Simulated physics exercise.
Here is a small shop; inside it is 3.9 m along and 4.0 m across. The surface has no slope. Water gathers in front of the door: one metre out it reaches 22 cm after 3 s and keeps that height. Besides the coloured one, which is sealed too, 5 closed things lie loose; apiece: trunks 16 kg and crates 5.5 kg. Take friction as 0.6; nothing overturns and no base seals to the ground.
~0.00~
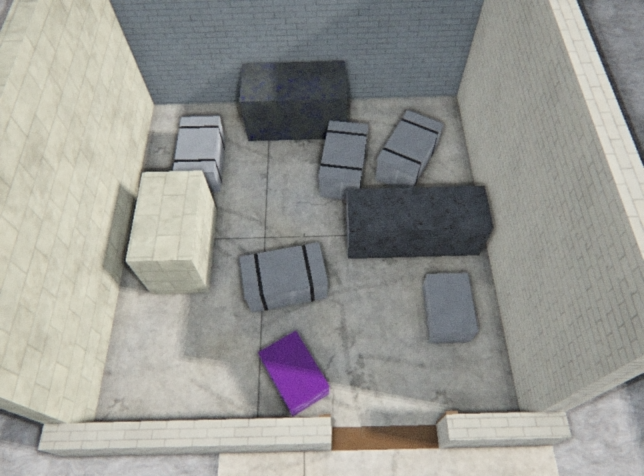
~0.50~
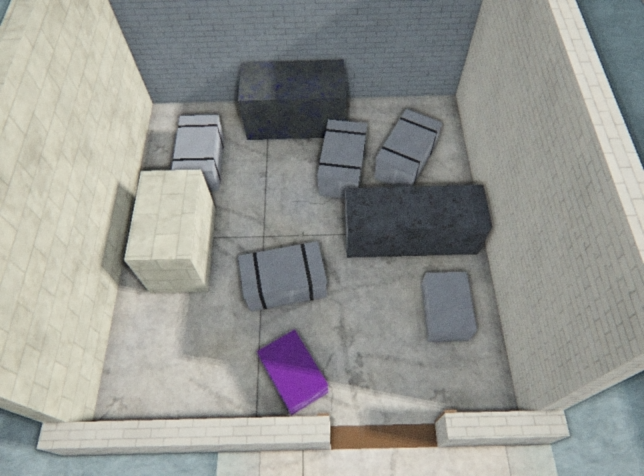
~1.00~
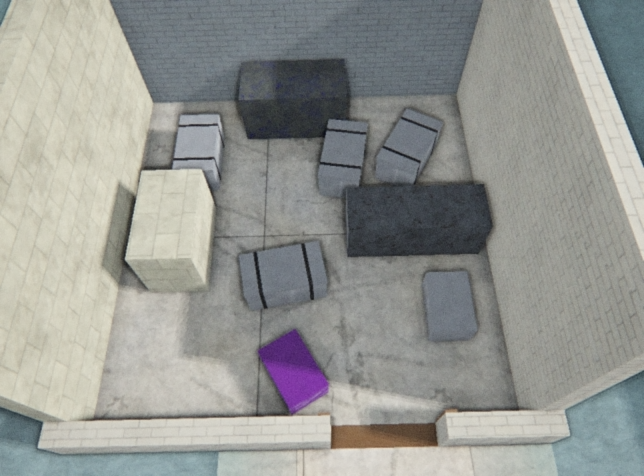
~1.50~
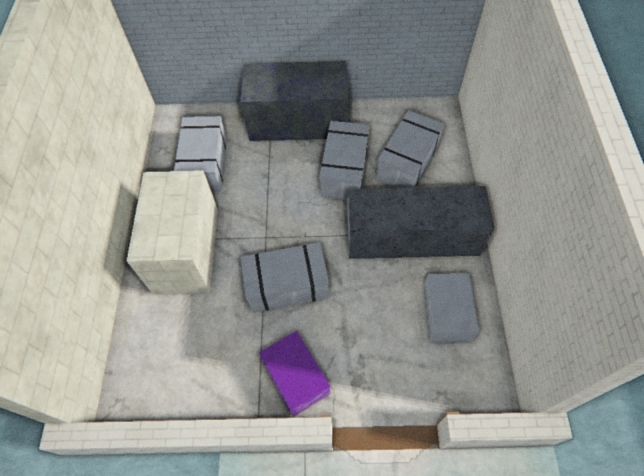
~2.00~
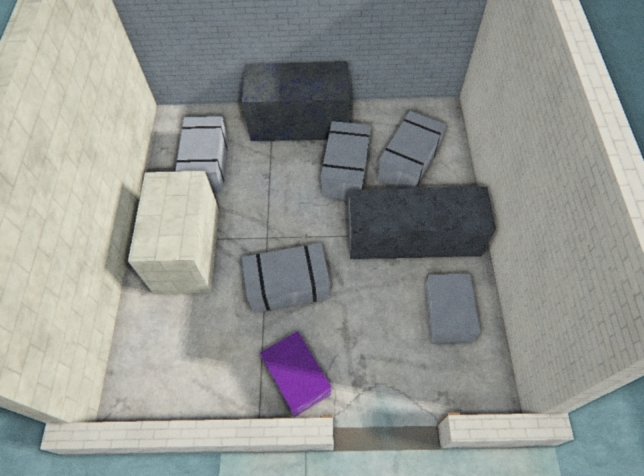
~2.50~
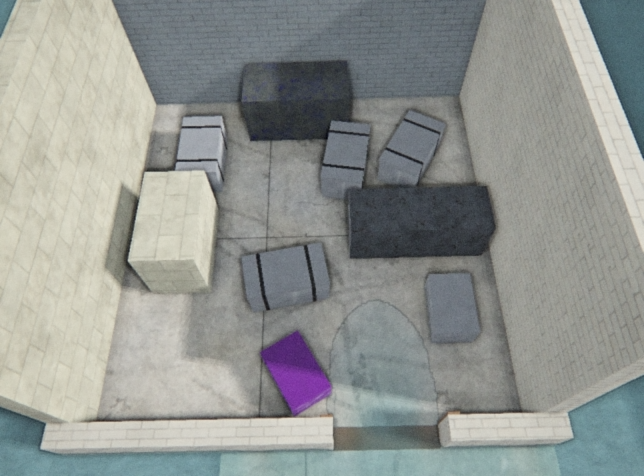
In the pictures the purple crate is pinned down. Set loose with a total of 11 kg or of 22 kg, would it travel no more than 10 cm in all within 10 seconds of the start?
I expect that only the higher weight holds it.
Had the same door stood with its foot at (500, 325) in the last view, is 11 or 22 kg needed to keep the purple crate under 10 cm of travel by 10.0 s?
In that case neither load is enough.
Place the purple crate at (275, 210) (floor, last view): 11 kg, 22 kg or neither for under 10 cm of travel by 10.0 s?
Neither holds.
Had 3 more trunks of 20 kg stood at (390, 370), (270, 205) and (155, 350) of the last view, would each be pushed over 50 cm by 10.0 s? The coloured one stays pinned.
In turn: Over, more, less.
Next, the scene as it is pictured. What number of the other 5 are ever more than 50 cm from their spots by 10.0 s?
That makes 4.
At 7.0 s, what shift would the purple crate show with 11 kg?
About 10 cm.
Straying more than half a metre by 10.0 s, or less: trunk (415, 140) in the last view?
It is less.
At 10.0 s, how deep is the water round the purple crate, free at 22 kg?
About 7 cm.
After 3.5 s the purple crate would be 0 cm from its start with 11 kg and 0 cm from its start with 22 kg; 3 cm of water round it then.
After 4.5 s the purple crate would be 10 cm from its start with 11 kg and 0 cm from its start with 22 kg; 4 cm of water round it then.
After 7.0 s the purple crate would be 10 cm from its start with 11 kg and 0 cm from its start with 22 kg; 4 cm of water round it then.
After 10.0 s the purple crate would be 27 cm from its start with 11 kg and 1 cm from its start with 22 kg; 7 cm of water round it then.
